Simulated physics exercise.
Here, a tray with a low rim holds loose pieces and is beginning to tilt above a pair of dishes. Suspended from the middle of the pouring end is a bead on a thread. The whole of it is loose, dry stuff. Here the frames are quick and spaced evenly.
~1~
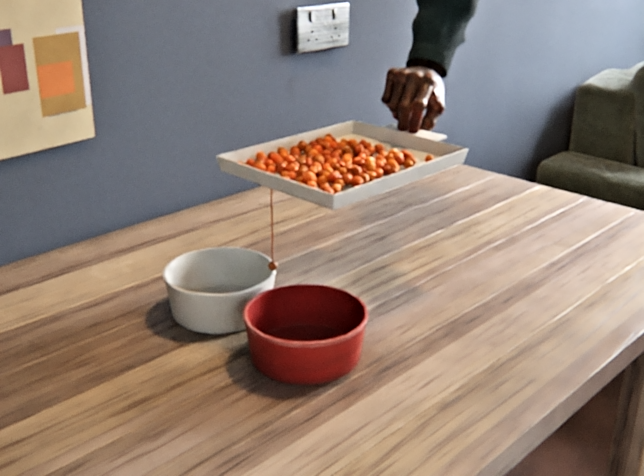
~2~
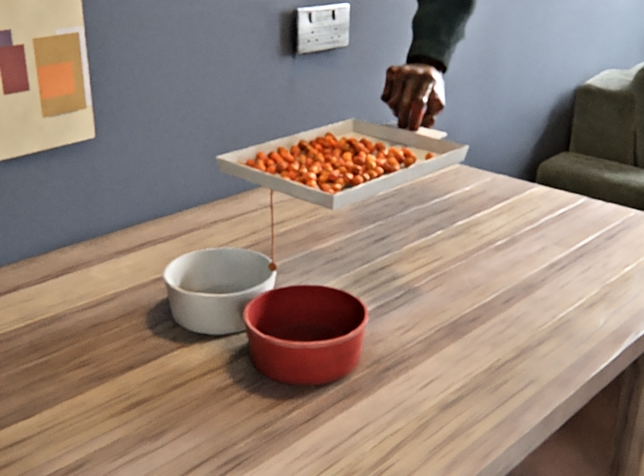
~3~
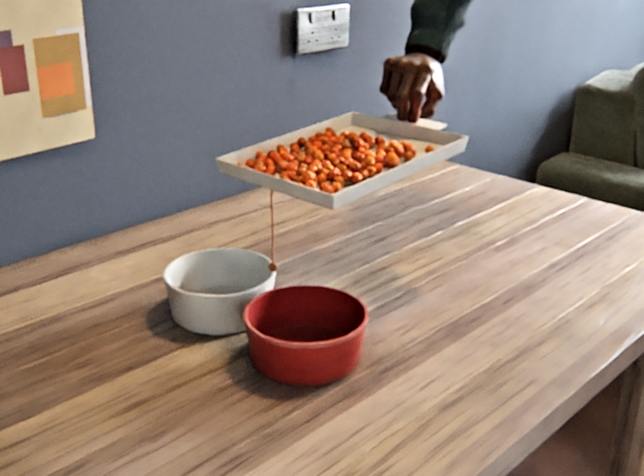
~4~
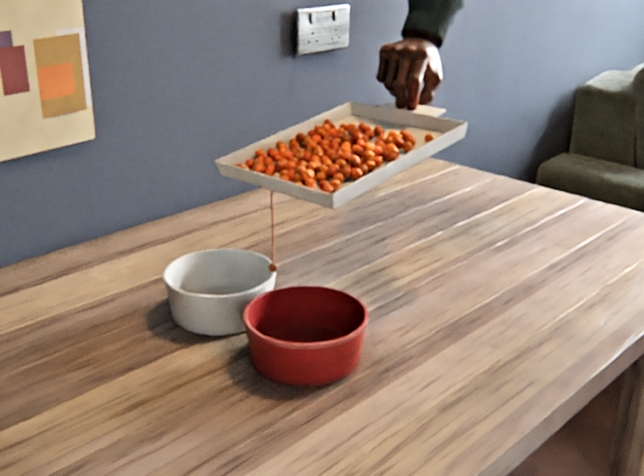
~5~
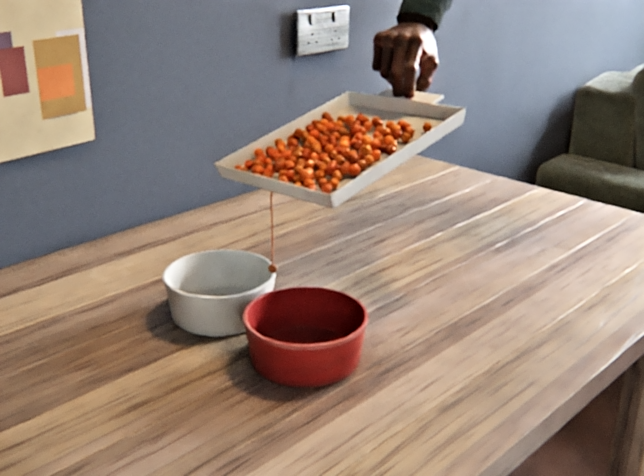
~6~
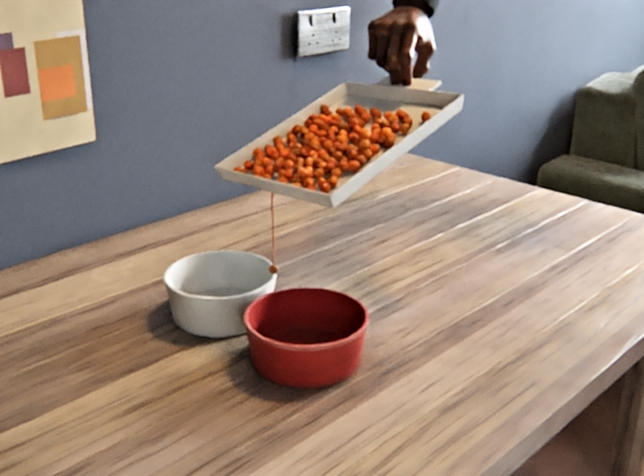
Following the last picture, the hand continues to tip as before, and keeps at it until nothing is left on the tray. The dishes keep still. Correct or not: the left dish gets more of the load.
Correct.
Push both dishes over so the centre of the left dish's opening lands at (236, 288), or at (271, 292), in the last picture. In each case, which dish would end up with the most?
Place 1 - the dish at left; place 2 - the dish at left.
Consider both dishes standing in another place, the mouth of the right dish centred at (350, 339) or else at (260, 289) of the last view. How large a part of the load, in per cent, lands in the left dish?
First placement: 50 per cent; second placement: 20 per cent.
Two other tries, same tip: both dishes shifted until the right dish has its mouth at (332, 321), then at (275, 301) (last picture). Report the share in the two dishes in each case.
You'd see roughly 70 per cent first and roughly 80 per cent second.
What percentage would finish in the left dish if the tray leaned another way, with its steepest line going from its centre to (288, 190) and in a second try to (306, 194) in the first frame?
In order: About 30, then 10 percent.
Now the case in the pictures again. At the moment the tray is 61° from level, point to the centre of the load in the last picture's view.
Near the pixel (278, 139).
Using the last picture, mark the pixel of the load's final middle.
The centre settles at about (213, 313).
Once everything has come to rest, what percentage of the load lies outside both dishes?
Some 20 percent of the load.
Shortly afterwards, tray tipped steeply; all but a few on the tray; only a few in the air.
Next, tray tipped right over; all but a few on the tray; only a few in the left dish; only a few in the air.
Some moments later, tray tipped past a quarter turn; a little in the right dish; near two thirds in the left dish; near a quarter outside both.
In the end, tray tipped past a quarter turn; a little in the right dish; near two thirds in the left dish; near a quarter outside both.
